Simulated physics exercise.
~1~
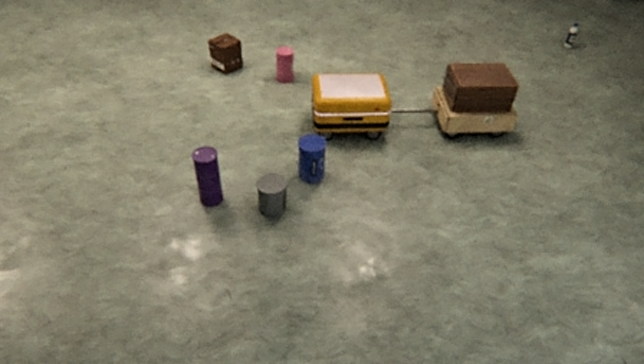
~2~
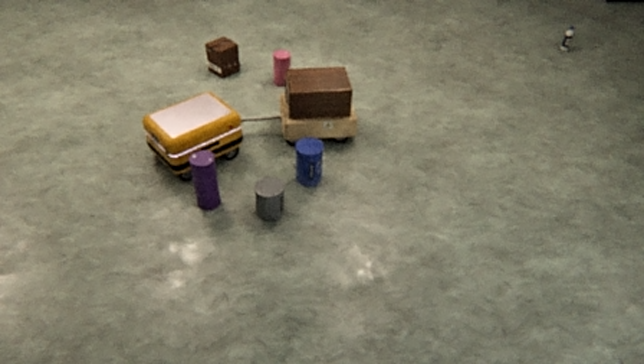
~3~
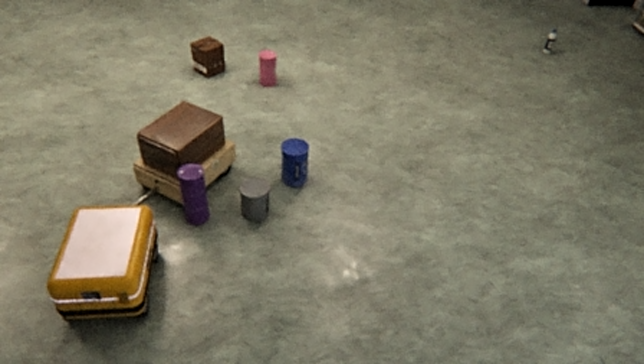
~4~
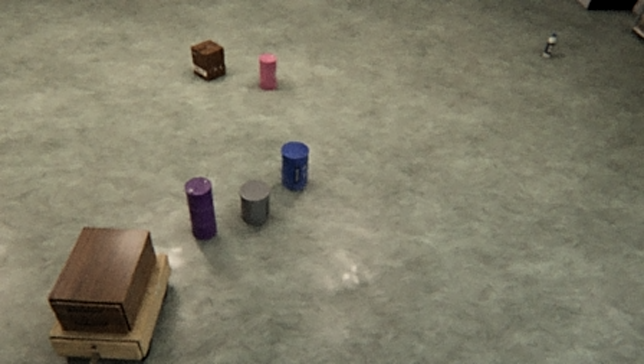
A yellow tug pulling a cart with a brown block drove left past the pink canister and blue pail, then curved down around the purple canister, which got nudged slightly but stayed upright as the tug left view and the cart followed, the other items unmoved.
